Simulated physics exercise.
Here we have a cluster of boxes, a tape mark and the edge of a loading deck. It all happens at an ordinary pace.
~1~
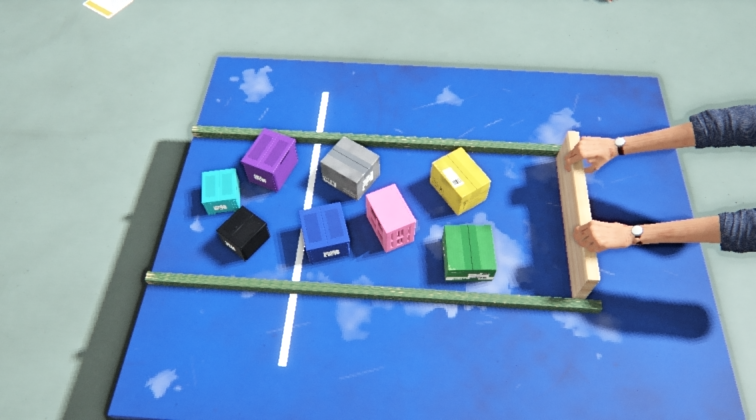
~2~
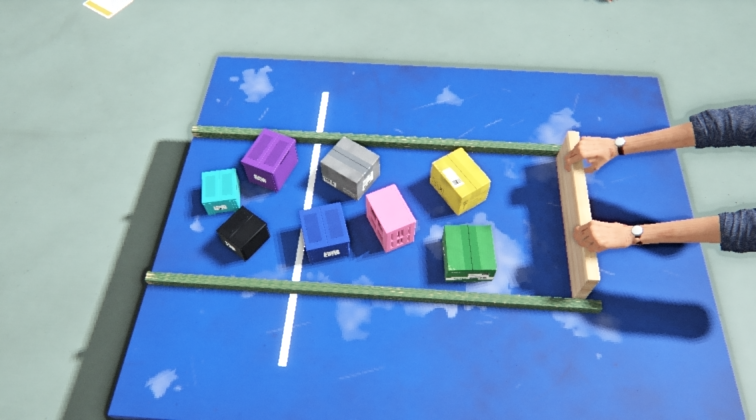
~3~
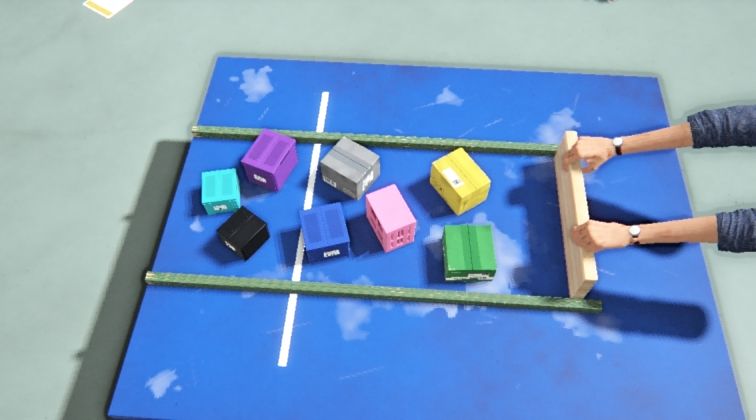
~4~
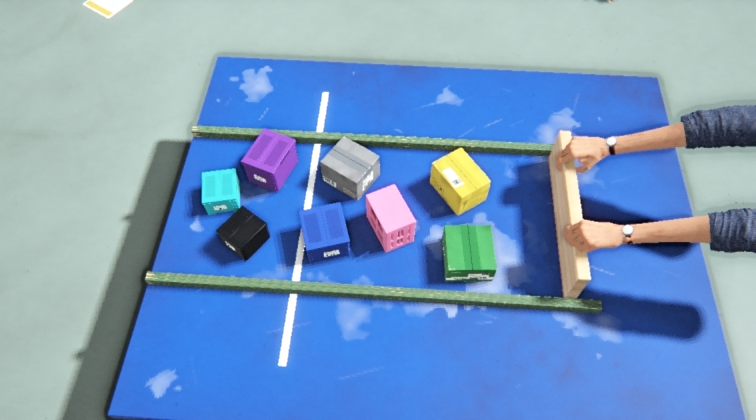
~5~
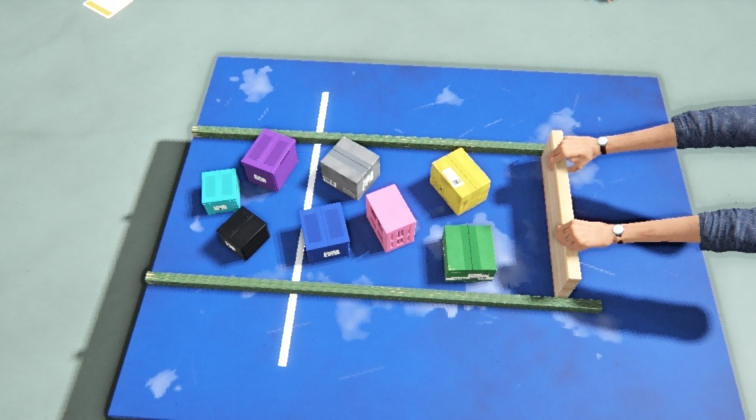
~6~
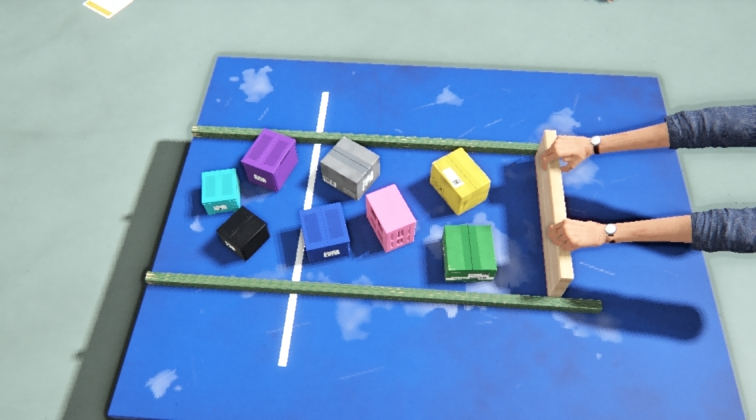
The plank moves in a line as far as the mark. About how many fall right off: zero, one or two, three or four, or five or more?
The number that fall off is zero.
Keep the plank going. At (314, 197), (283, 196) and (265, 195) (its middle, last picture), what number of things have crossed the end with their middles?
Past the end: 0, 1 and 2.
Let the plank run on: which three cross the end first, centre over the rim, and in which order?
In order: The black tote, then the purple tote, then the turquoise tote.
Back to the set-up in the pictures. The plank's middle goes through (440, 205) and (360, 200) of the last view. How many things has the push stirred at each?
3 and 7.
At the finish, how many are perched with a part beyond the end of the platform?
2 of them.
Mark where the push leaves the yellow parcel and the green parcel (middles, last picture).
Near (294, 163) and (277, 240).
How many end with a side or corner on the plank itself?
That makes 2.
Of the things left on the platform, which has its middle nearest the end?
The black tote ends nearest.
A little later, none off yet; turquoise tote at rest near (222, 192); black tote at rest near (245, 234); purple tote at rest near (271, 161).
When it is over, the number that fall off is zero.
